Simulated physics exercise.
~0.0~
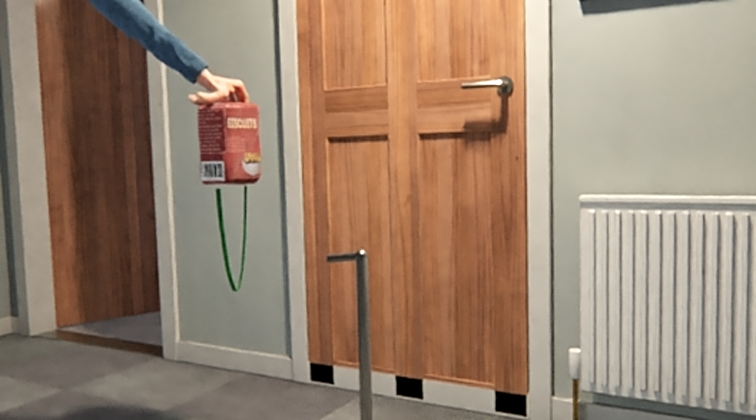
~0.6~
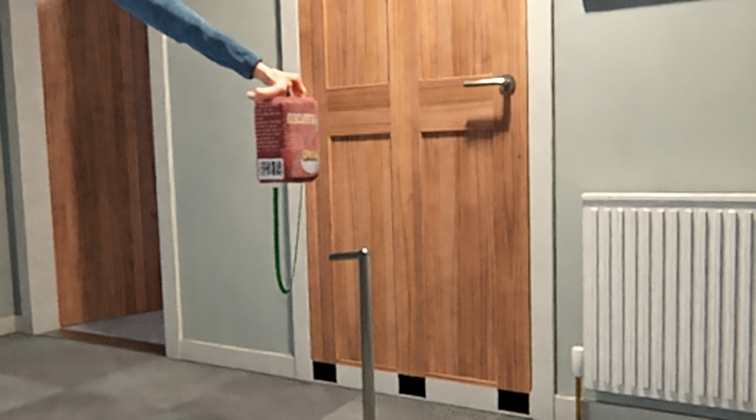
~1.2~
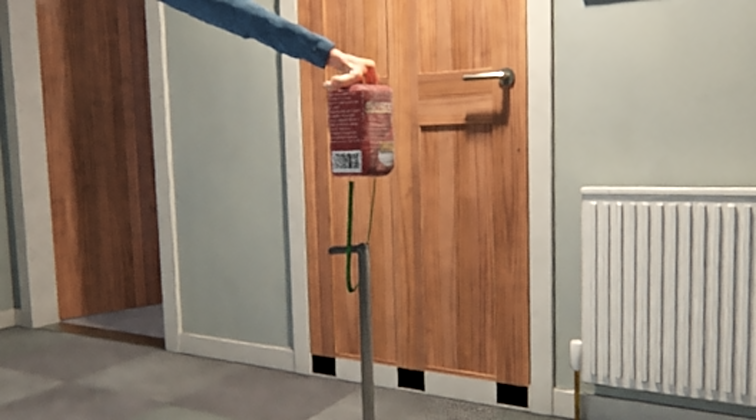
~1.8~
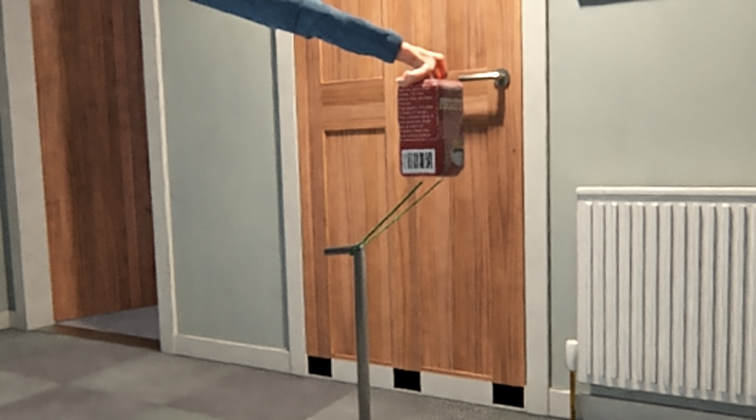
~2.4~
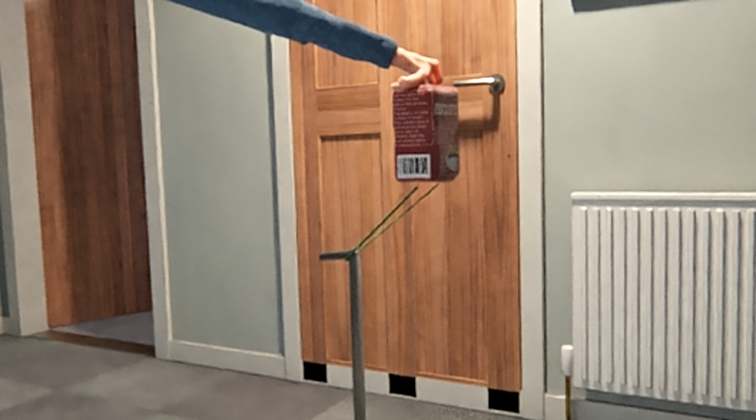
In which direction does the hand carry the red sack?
The hand carries the red sack to the right, past the metal post.
The clip shows a hand carrying a red sack with a hanging green loop to the right, in front of a wooden door, towards and past a thin metal post. The loop catches on the post and pulls tight, and the hand stops with the sack held upright.
